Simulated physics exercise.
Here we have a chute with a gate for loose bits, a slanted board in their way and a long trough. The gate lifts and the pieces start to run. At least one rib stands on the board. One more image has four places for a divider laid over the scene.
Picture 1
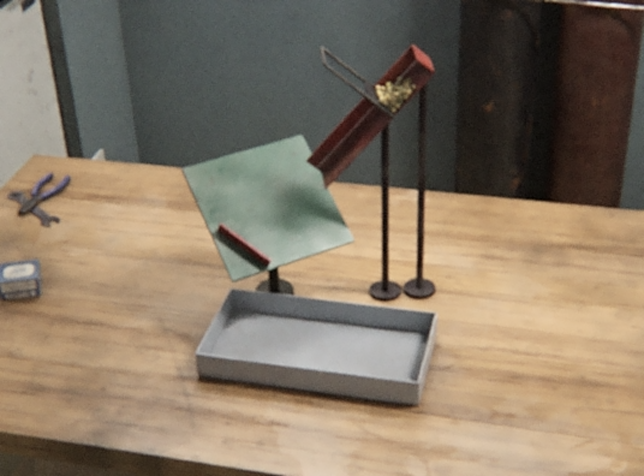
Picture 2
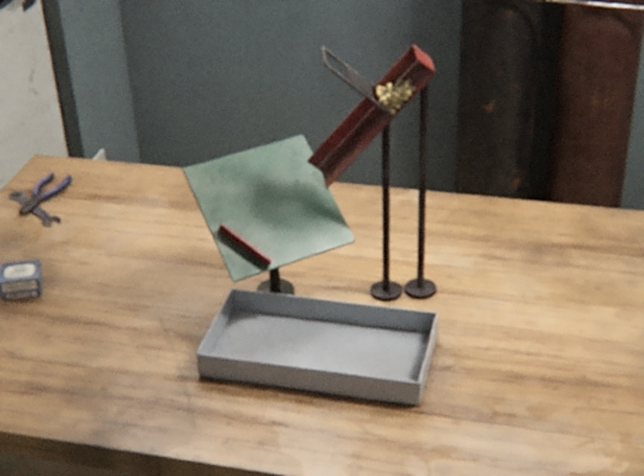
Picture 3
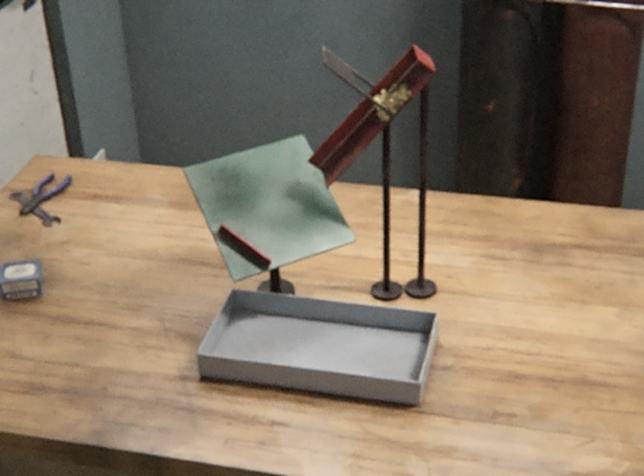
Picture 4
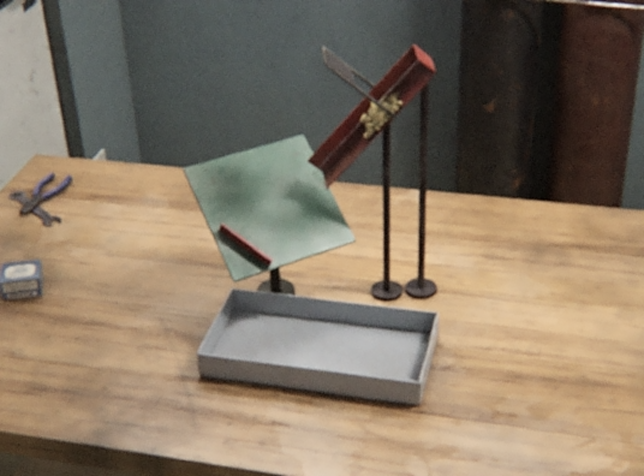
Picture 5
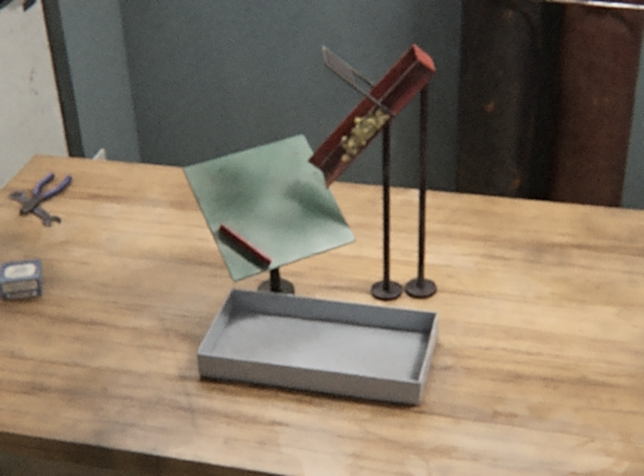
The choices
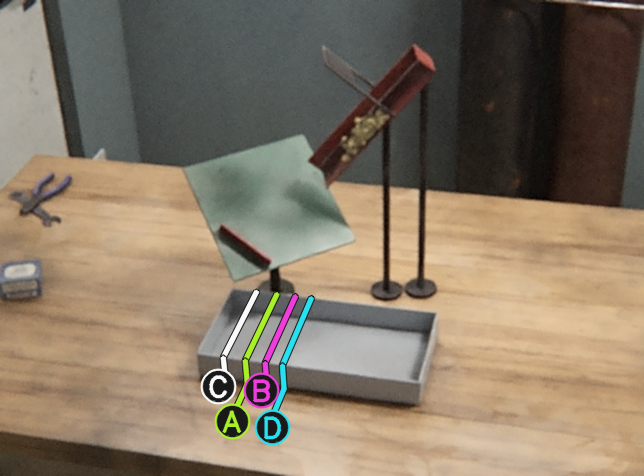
A small clump of pale yellowish pieces sits behind a wire gate near the top of a steep red chute, above a tilted green board and an empty grey tray. The gate lifts, and the pieces slide down to the left, stretching out along the chute's lower half.
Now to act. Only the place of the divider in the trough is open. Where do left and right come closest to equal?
It is D.
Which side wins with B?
Right.
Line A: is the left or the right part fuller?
More lands on the right.
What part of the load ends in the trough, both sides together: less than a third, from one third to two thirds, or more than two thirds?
About that: More than two thirds.
On the marked copy, line A crosses the front rim at (245, 359); line B crosses the front rim at (265, 362); line C crosses the front rim at (223, 356); line D crosses the front rim at (282, 364).
If A is chosen, of what is caught, none on the left of the divider, all on the right.
If B is chosen, of what is caught, a small part on the left of the divider, nearly all on the right.
If C is chosen, of what is caught, none on the left of the divider, all on the right.
If D is chosen, of what is caught, about half on the left of the divider, about half on the right.
